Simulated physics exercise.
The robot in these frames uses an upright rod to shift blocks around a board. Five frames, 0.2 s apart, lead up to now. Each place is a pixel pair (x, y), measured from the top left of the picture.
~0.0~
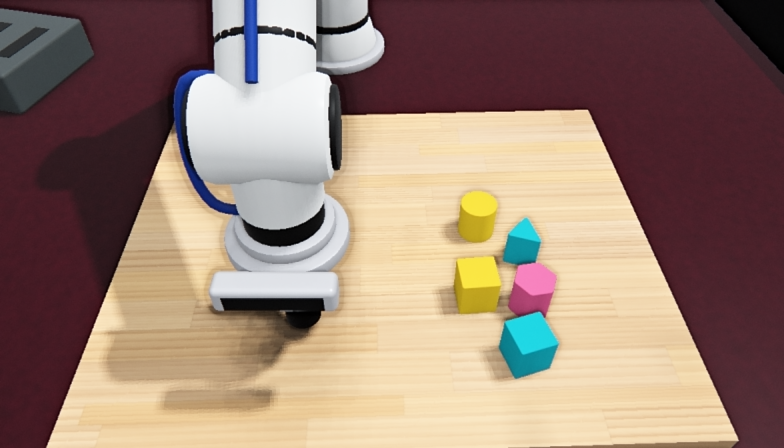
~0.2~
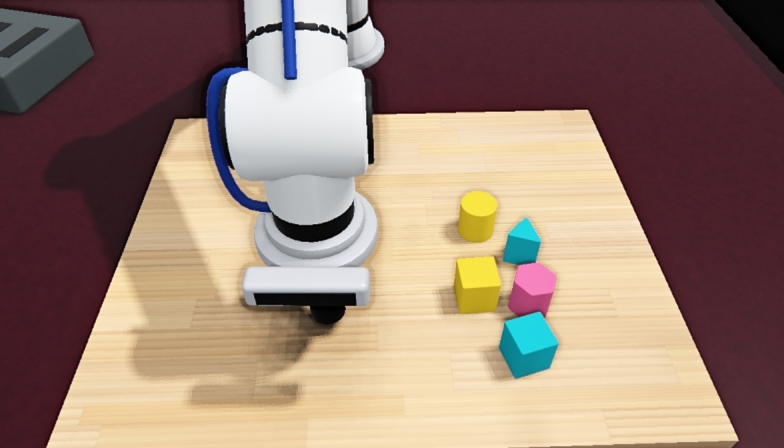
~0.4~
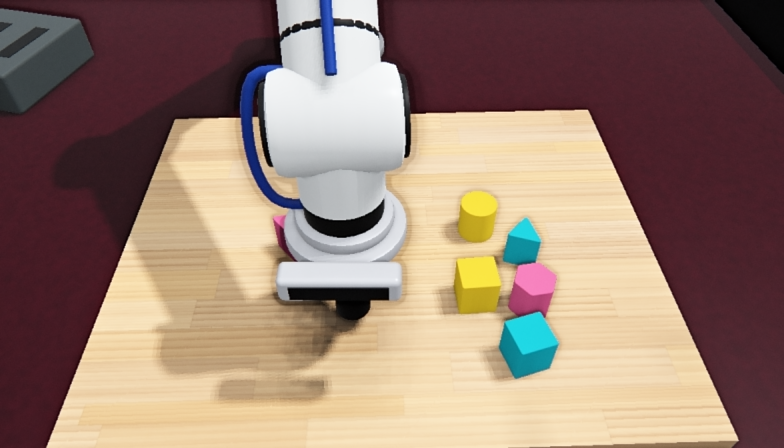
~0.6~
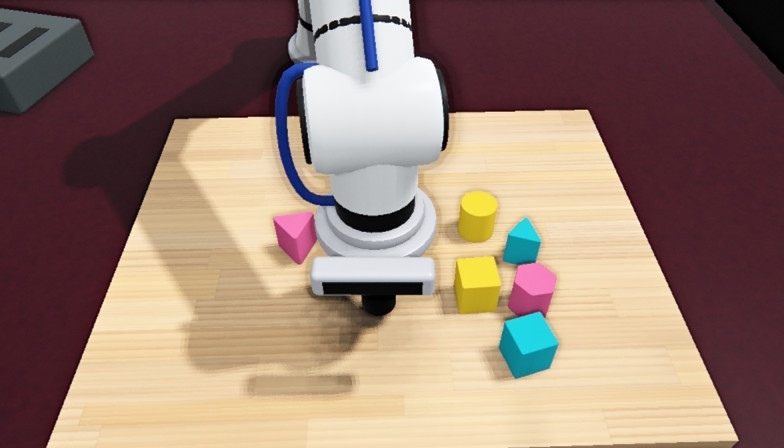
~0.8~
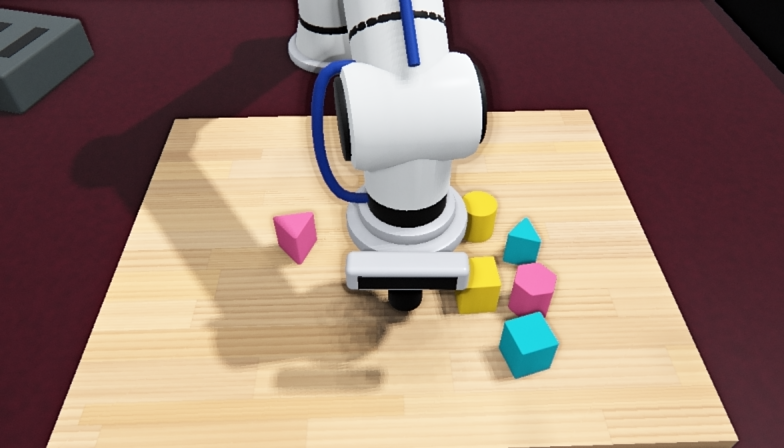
To begin with, a white robot arm with a dark rod tip hovers over the left side of a wooden board, with yellow, turquoise and pink blocks sitting to its right. The arm glides steadily rightward, uncovering a pink triangular block behind it, then overlaps the yellow blocks while every block stays still.
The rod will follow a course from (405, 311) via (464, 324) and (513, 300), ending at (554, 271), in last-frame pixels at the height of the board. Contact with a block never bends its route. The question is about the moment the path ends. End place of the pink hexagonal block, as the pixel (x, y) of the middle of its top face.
Roughly at (591, 266).
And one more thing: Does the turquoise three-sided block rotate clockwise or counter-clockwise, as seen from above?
Seen from overhead, it turns clockwise.
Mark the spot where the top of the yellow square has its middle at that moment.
My estimate: (507, 242).
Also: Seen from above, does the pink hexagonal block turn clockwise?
I'd say yes.
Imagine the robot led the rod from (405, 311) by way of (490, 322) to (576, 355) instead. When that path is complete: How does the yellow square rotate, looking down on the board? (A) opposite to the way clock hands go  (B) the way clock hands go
The one that fits is A, opposite to the way clock hands go.
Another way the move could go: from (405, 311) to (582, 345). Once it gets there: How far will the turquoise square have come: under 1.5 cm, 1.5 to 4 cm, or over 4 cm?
Shift: 1.5 to 4 cm.
The first path, step by step. One third of the way, rod at (467, 312); yellow square at (487, 268), turned 20° anticlockwise.
Two thirds of the way, rod at (517, 286); yellow square at (506, 246), turned 105° anticlockwise; turquoise three-sided block at (525, 226), turned 20° clockwise; pink hexagonal block at (558, 272), turned 25° clockwise.
At the end, rod at (558, 259); yellow square at (507, 242), turned 120° anticlockwise; turquoise three-sided block at (524, 225), turned 30° clockwise; turquoise square unmoved; pink hexagonal block at (591, 266), turned 95° clockwise.
